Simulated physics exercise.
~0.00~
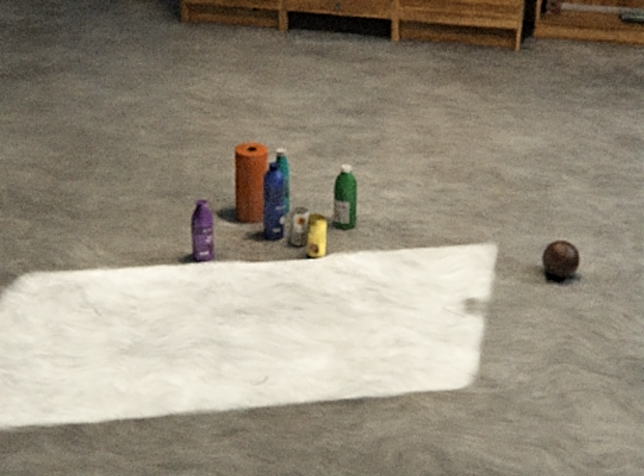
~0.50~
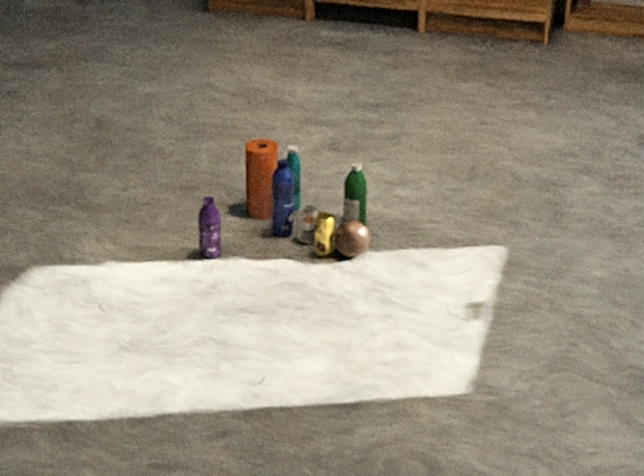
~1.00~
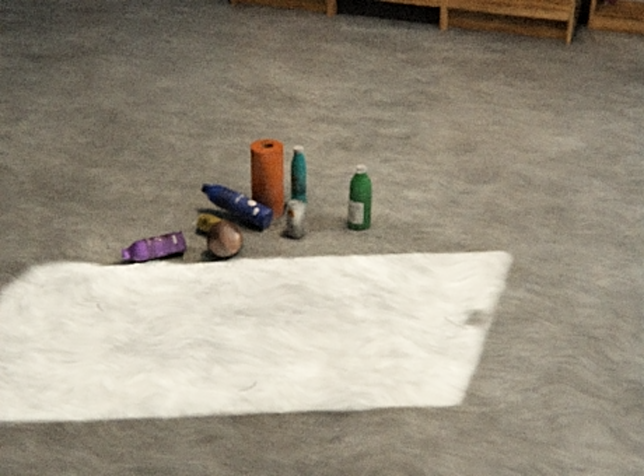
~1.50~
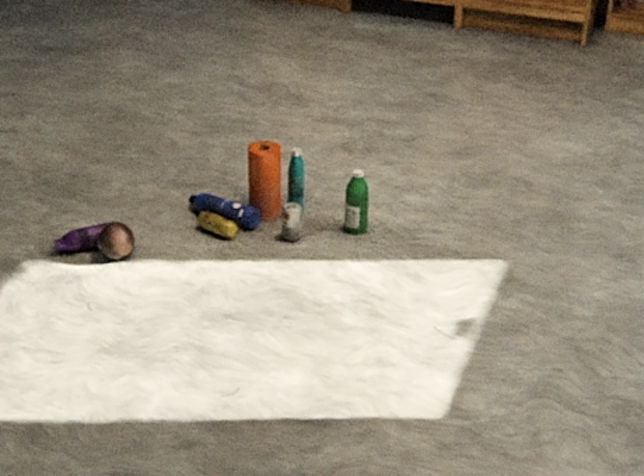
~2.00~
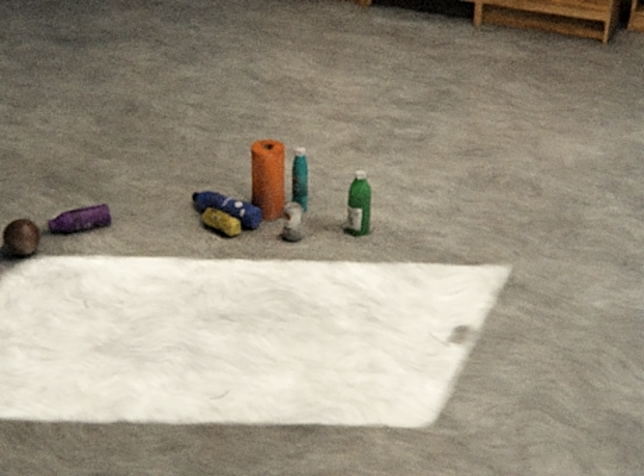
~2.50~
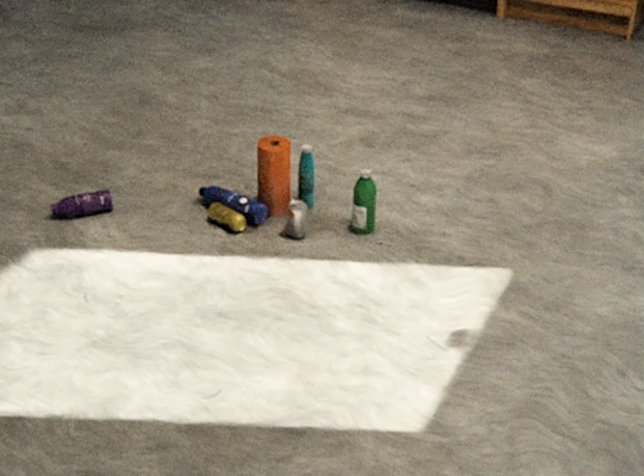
An orange roll stands among turquoise, blue, green and purple bottles, a yellow can and a white can on a grey floor, seen from slightly above as the view drifts sideways. A white patch lies in front, and a brown ball sits to the right. The ball rolls left into the group, tipping the yellow can, then the blue and purple bottles topple. It pushes the purple bottle farther left and rolls out of view. The blue bottle, yellow can and purple bottle end lying down, while the others remain standing.
